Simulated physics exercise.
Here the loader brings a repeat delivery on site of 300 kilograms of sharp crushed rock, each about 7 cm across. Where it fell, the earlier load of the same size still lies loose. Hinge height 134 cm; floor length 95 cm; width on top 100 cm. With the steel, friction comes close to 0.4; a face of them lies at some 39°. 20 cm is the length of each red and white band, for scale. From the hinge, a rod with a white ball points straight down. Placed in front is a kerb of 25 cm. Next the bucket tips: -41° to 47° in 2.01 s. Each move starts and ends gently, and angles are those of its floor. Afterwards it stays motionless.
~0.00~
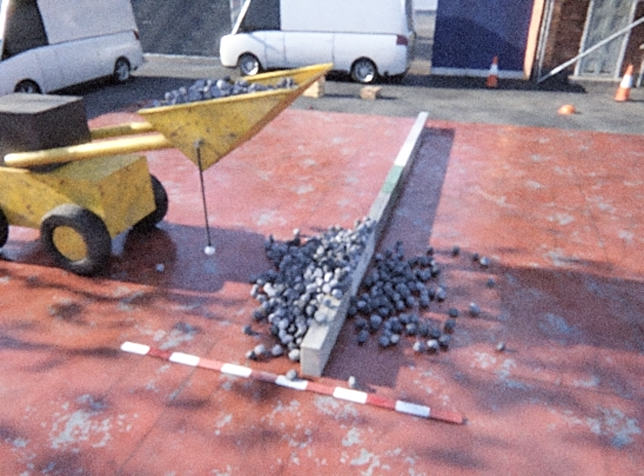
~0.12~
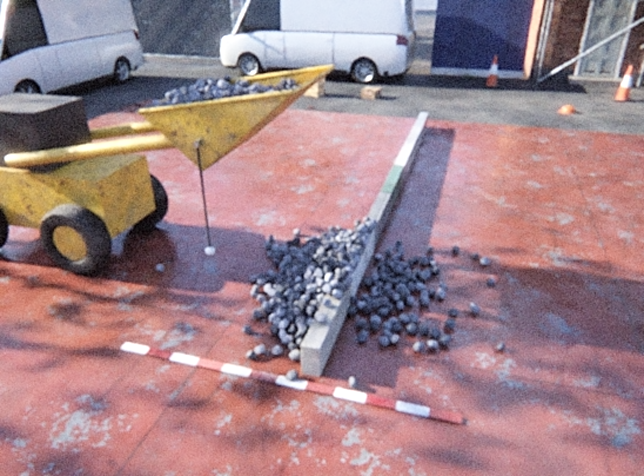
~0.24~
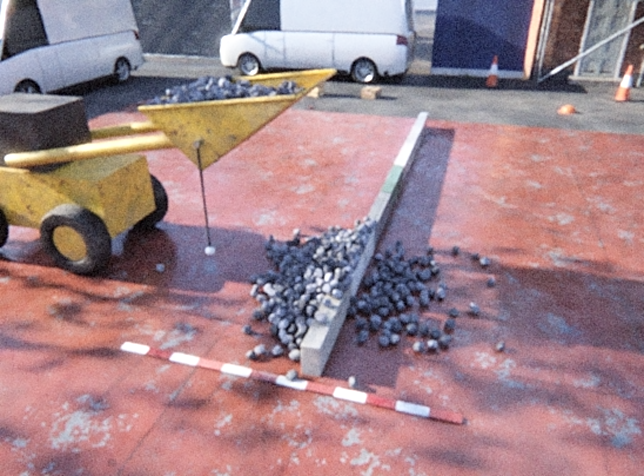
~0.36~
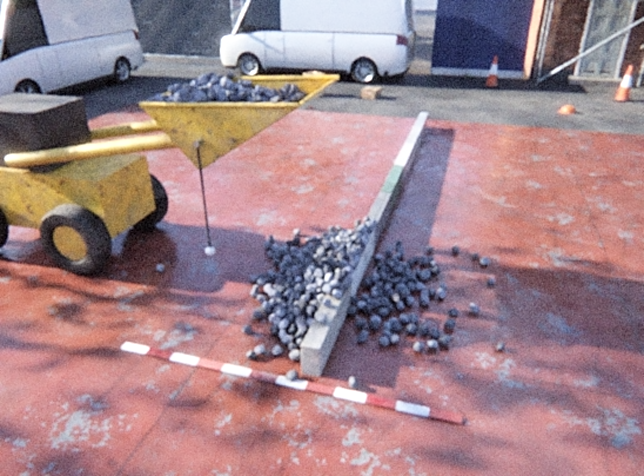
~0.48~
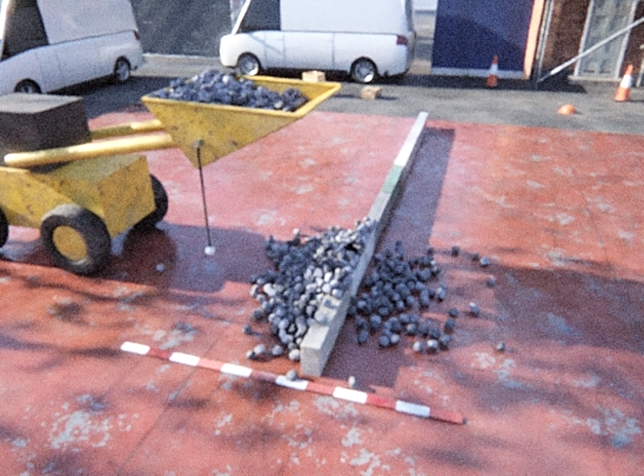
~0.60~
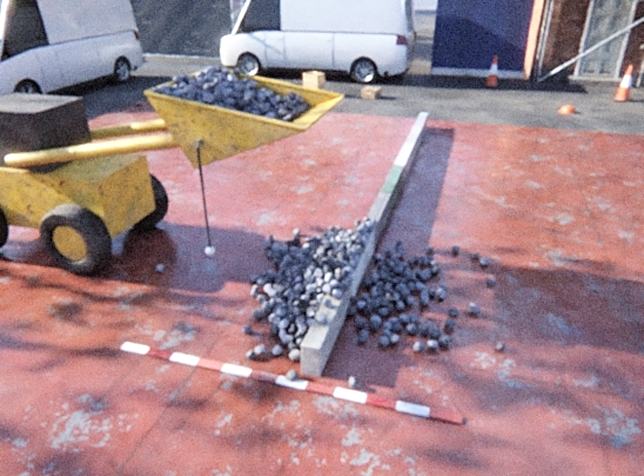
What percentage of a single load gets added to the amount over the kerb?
9 %.
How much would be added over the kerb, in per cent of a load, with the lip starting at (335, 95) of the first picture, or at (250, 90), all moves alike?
First place about 60 %, second about 0 %.
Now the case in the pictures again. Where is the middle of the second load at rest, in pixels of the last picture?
Roughly pixel (309, 263) in the last view.
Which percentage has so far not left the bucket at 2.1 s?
Close to 25 per cent of the load.
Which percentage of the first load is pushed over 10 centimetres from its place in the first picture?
Some 5 percent, give or take.
After 1.5 s the floor is at 33°; in per cent of one load, 100 in the bucket, 82 on this side of the kerb, 18 over the kerb; the foremost stones are at (473, 300).
After 2.1 s the floor is at 47°; in per cent of one load, 23 in the bucket, 158 on this side of the kerb, 19 over the kerb; the foremost stones are at (473, 300).
After 2.5 s the floor is at 47°; in per cent of one load, 0 in the bucket, 175 on this side of the kerb, 25 over the kerb; the foremost stones are at (473, 300).
After 5.0 s the floor is at 47°; in per cent of one load, 0 in the bucket, 173 on this side of the kerb, 27 over the kerb; the foremost stones are at (473, 300). Net gain over the kerb, 9.
